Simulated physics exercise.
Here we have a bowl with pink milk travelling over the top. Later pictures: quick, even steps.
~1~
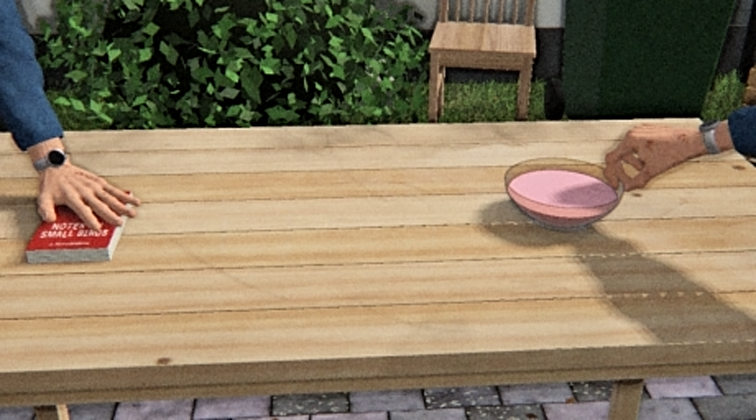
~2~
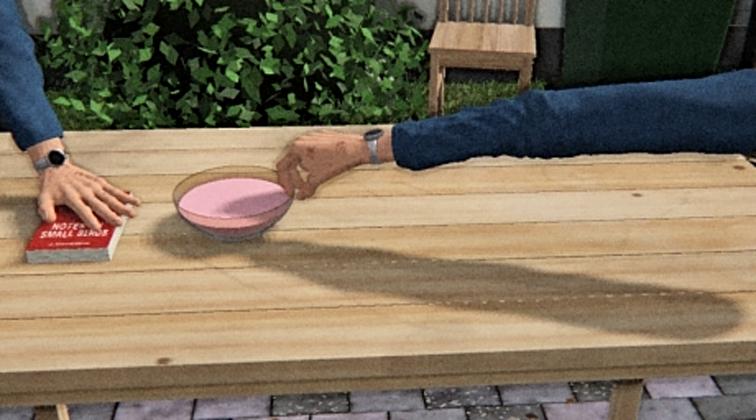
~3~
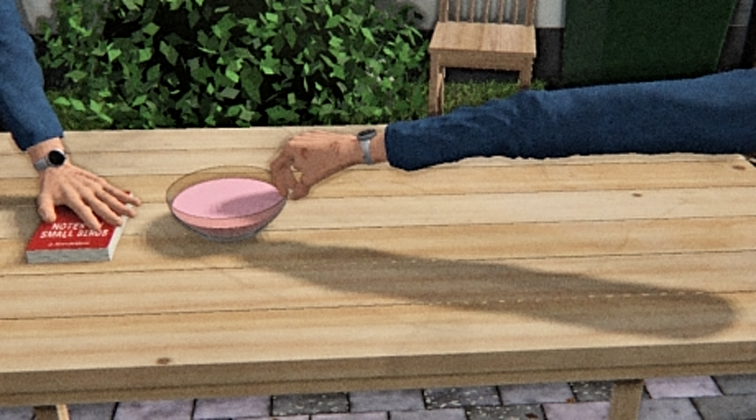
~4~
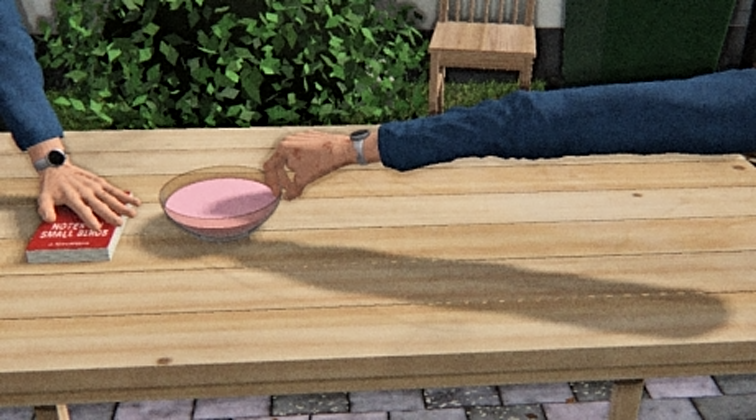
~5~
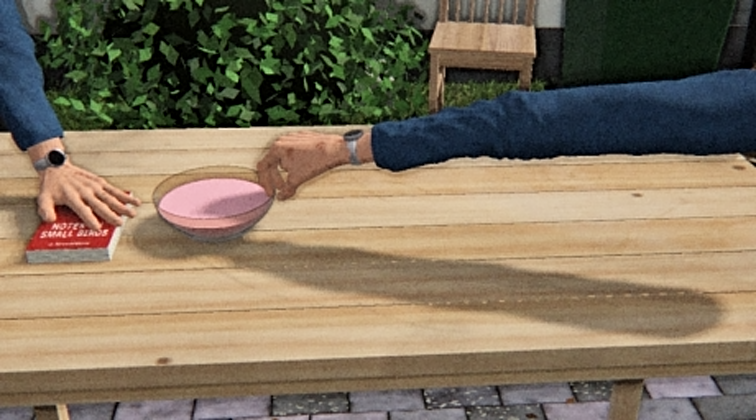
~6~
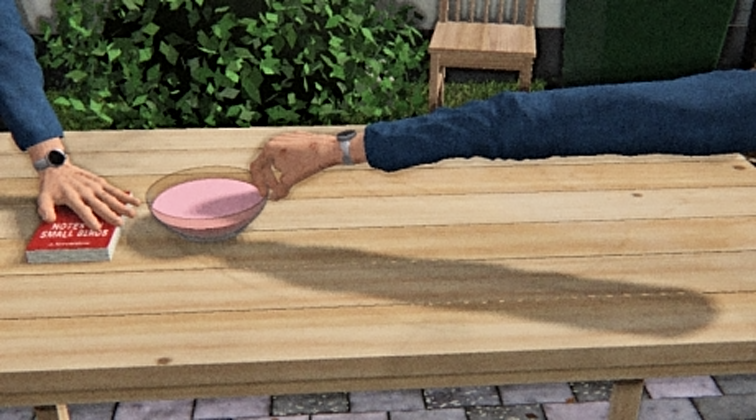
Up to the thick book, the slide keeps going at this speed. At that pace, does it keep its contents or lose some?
No overflow.
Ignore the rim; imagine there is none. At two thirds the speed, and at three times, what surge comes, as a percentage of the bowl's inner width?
Around 5 % and 15 %.
A moment on, the bowl meets the thick book.
Further on, the pink milk surges up the wall; the wave climbs under half way to the rim.
When it is over, the bowl stands at the thick book; all is still inside.
